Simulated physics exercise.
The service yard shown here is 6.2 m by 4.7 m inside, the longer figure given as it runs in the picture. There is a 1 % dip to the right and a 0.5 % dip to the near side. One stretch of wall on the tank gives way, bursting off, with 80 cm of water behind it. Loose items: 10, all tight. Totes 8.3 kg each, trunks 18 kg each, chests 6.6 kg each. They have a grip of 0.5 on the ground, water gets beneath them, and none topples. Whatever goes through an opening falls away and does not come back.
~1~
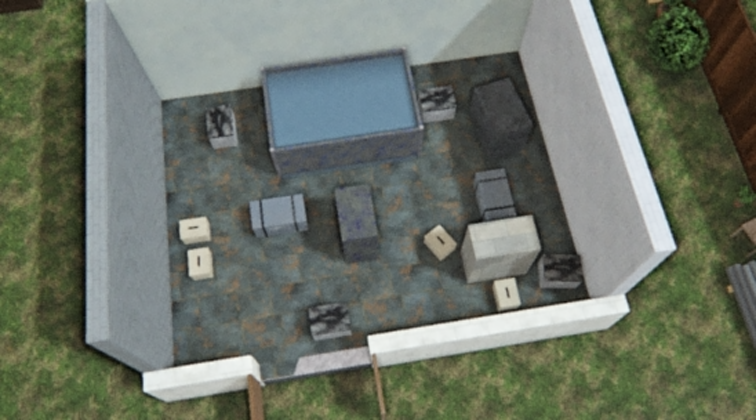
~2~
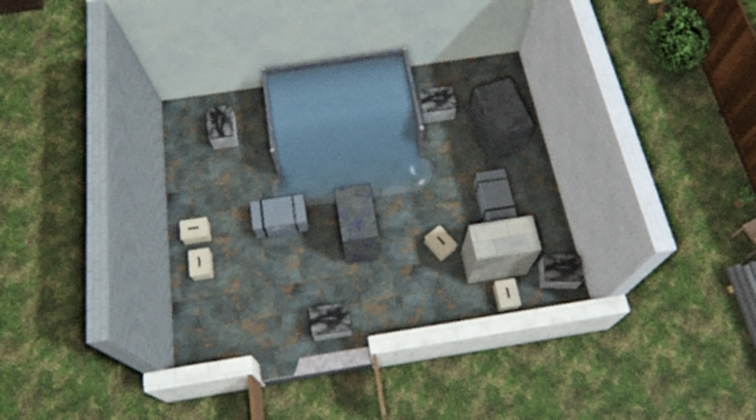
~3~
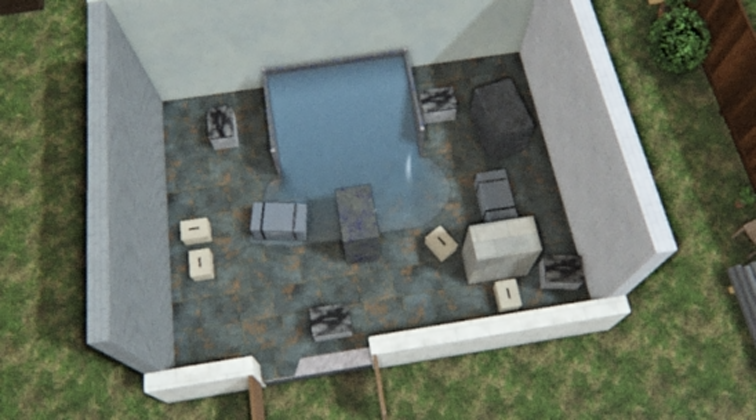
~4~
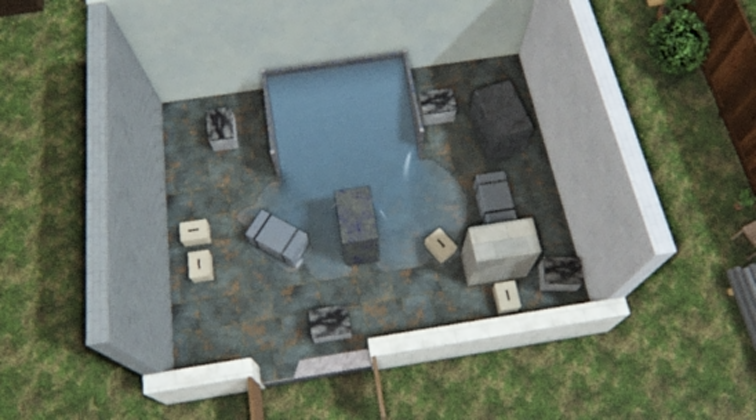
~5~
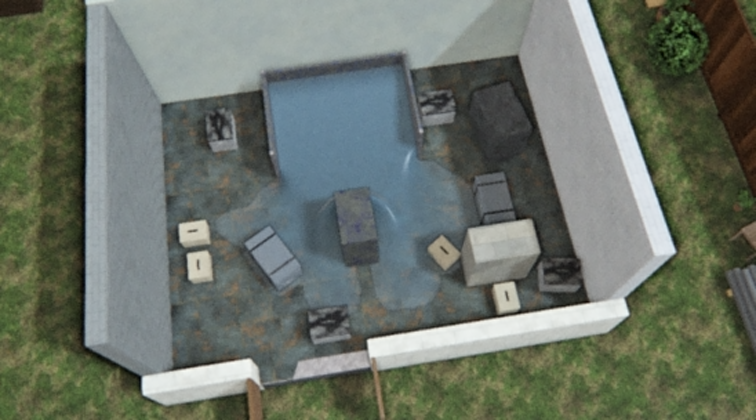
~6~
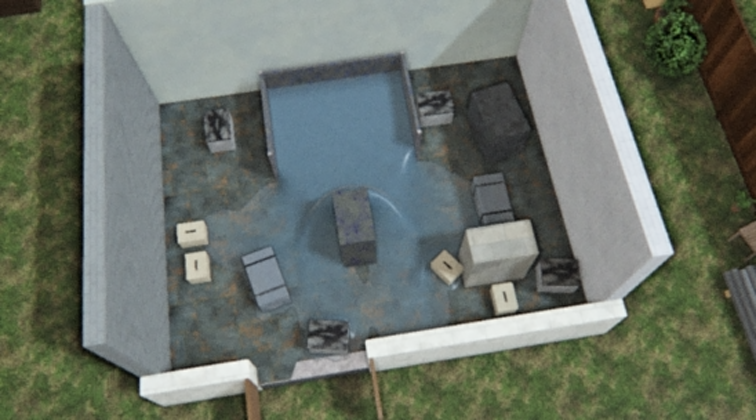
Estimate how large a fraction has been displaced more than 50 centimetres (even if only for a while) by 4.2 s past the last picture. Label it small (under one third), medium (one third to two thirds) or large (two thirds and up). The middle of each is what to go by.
Large.
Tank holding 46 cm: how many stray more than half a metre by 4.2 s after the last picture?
In that case the number is 6.
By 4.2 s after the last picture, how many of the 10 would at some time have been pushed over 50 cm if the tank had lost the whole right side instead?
In that case the number is 6.
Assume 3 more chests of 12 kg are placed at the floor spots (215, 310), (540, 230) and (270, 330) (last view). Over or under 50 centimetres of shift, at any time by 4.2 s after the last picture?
Answers in order are crosses the line, crosses the line and crosses the line.
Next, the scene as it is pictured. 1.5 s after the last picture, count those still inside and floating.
2 of them.
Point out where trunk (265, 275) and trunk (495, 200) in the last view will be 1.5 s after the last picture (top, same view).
First one near (191, 334), second near (528, 167).
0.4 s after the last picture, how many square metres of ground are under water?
That flooded area is roughly 15 m2.
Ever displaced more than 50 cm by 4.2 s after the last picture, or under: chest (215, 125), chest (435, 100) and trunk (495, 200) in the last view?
First falling below it, second falling below it, third exceeding it.
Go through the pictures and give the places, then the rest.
The first picture shows a trunk at (277, 211), on the bottom; a tote at (441, 240) rests on the ground; 3.2 m2 under water; 0 of 10 have shifted.
The second picture shows a trunk at (278, 212), on the bottom; a tote at (441, 241), on the bottom; water covers 4.6 m2; 0 of 10 have shifted.
The third picture shows a trunk at (278, 217), on the bottom, 8 cm from its start; a tote at (441, 241) rests on the ground; water covers 6.0 m2; 1 of 10 have shifted.
The fourth picture shows a trunk at (276, 234) rests on the ground, 33 cm from its start; a tote at (441, 243) rests on the ground; 7.6 m2 under water; 1 of 10 have shifted.
The fifth picture shows a trunk at (272, 254), on the bottom, 63 cm from its start; a tote at (444, 251), on the bottom, 12 cm from its start; 9.6 m2 under water; 2 of 10 have shifted.
The sixth picture shows a trunk at (265, 276) rests on the ground, 96 cm from its start; a tote at (447, 265), on the bottom, 36 cm from its start; water covers 11.5 m2; 3 of 10 have shifted.
Then, 0.4 s after the last picture 3 of 10 are over 50 cm from their spots; 0 afloat.
Then, 1.5 s after the last picture 4 of 10 are over 50 cm from their spots; 2 afloat.
Then, 2.8 s after the last picture 8 of 10 are over 50 cm from their spots; 6 afloat.
Then, 4.2 s after the last picture 7 of 10 are over 50 cm from their spots, and 8 have been at some point; 5 afloat.
